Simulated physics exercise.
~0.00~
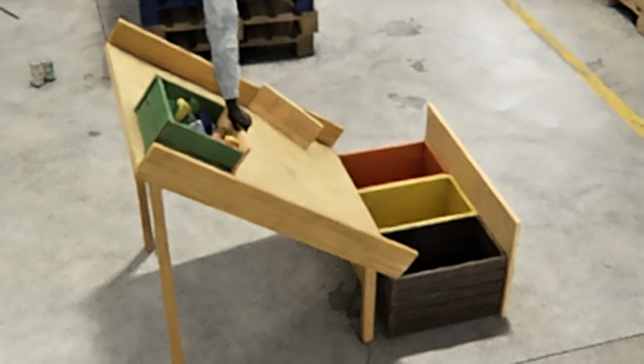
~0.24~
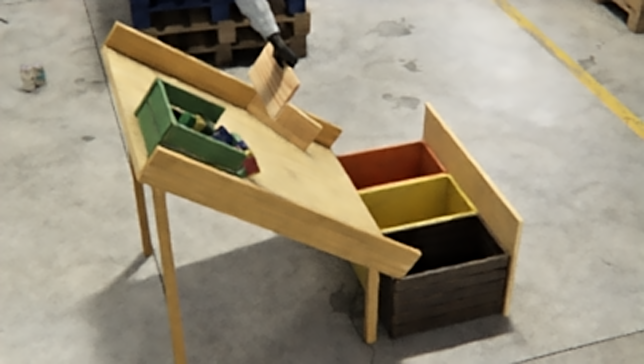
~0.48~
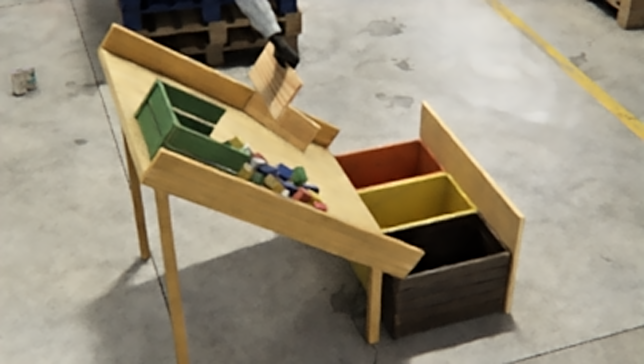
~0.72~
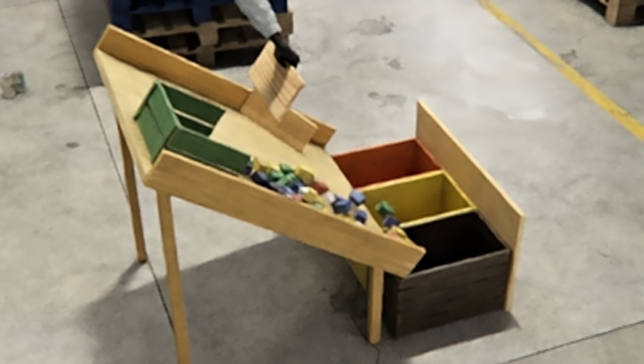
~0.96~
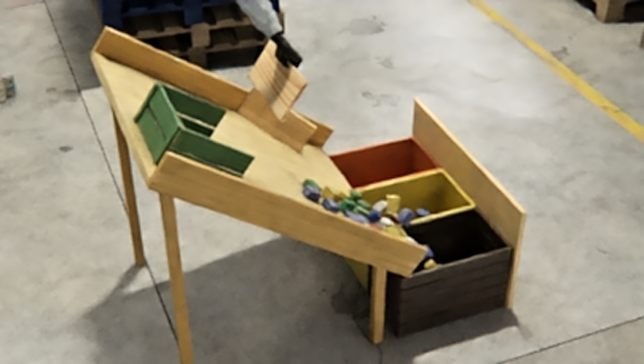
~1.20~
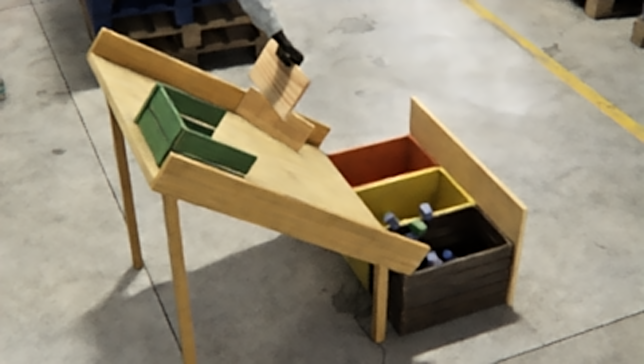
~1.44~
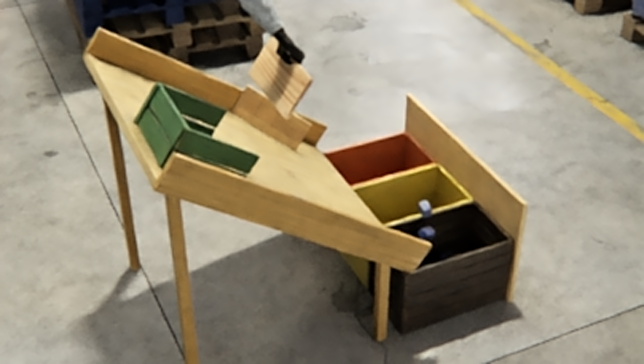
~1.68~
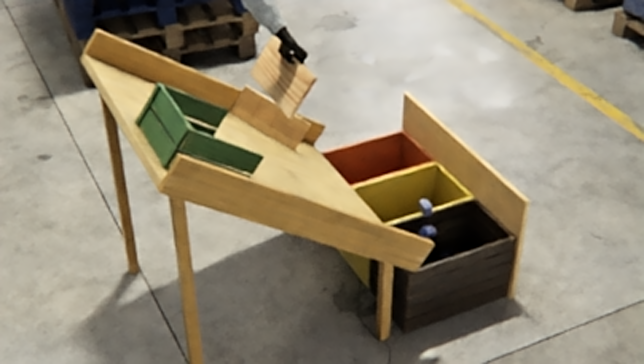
On a concrete floor, a gloved hand raising a wooden gate, coloured blocks sliding down a sloped table into yellow and black bins.
